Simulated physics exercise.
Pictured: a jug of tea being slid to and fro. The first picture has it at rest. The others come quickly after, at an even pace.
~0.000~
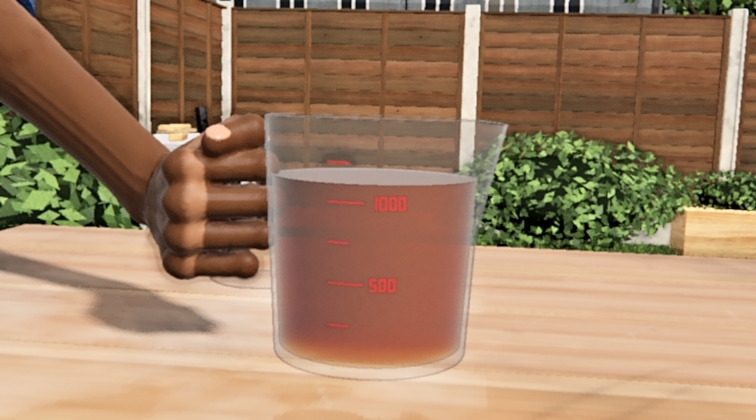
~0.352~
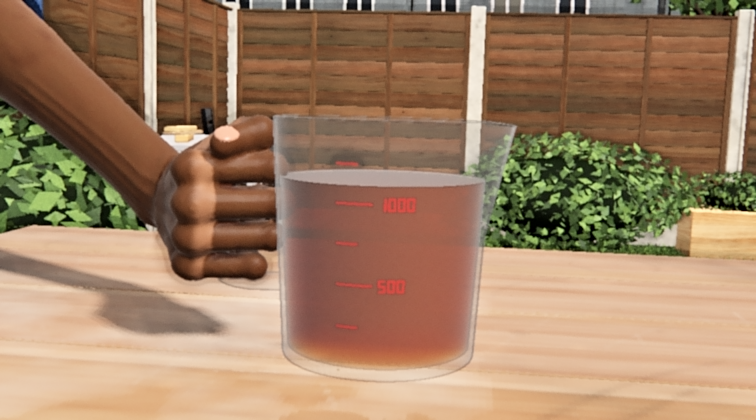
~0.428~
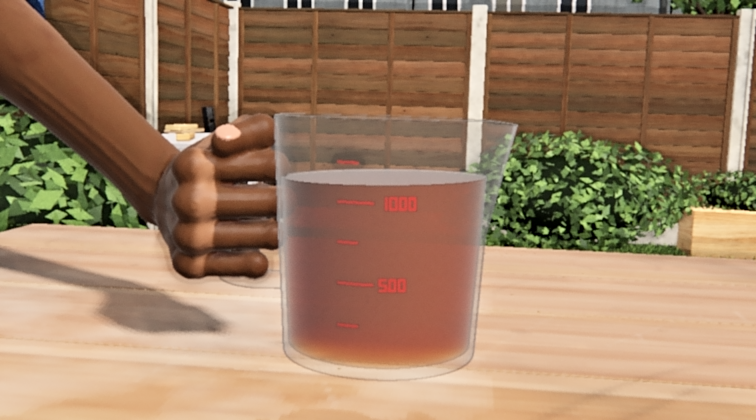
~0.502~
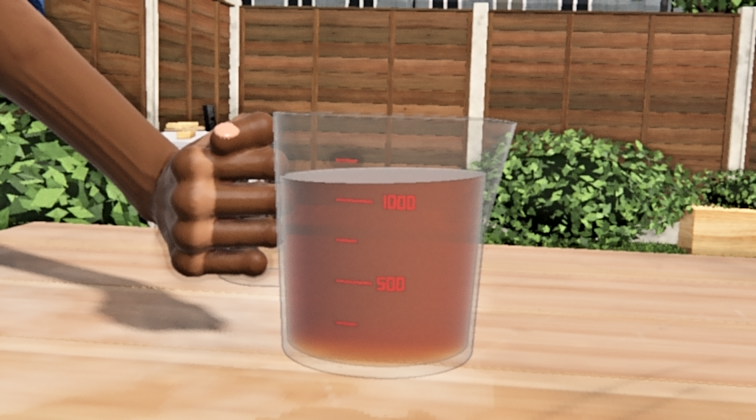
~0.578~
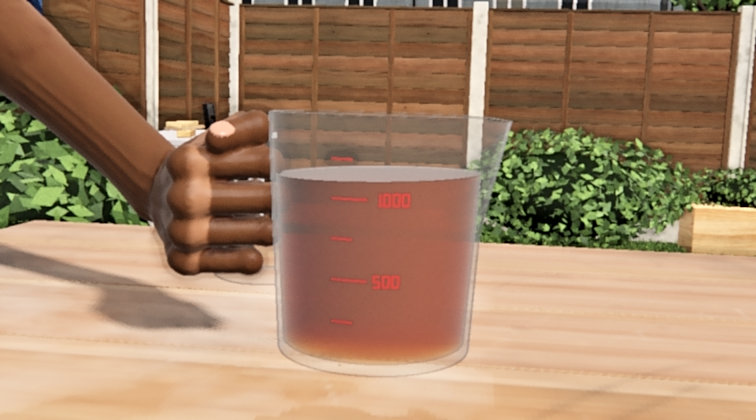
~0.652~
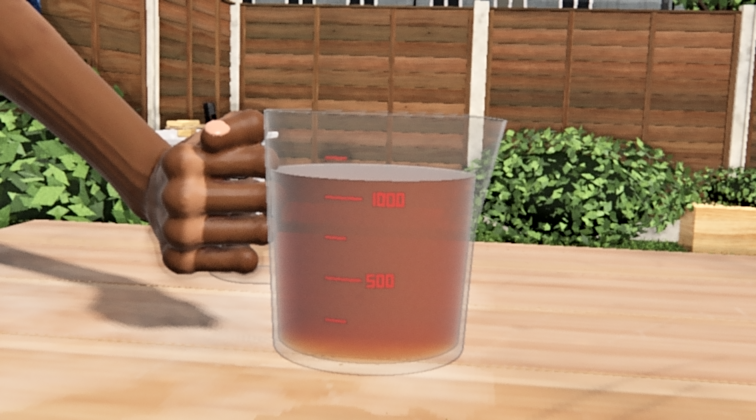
On a wooden table in a garden, a hand held a clear measuring jug mostly full of reddish-brown tea, slid it slightly right, then slightly back left, while the surface stayed about level.
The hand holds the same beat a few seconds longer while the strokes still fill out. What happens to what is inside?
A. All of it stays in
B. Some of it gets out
The answer is A.
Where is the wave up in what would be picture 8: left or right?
Answer: To the left half.
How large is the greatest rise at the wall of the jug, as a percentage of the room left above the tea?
It gets up to some 20 per cent.
After 1.0 s, the highest wave so far stays far below the rim.
After 5.1 s, the highest wave so far stays far below the rim; nothing has left it.
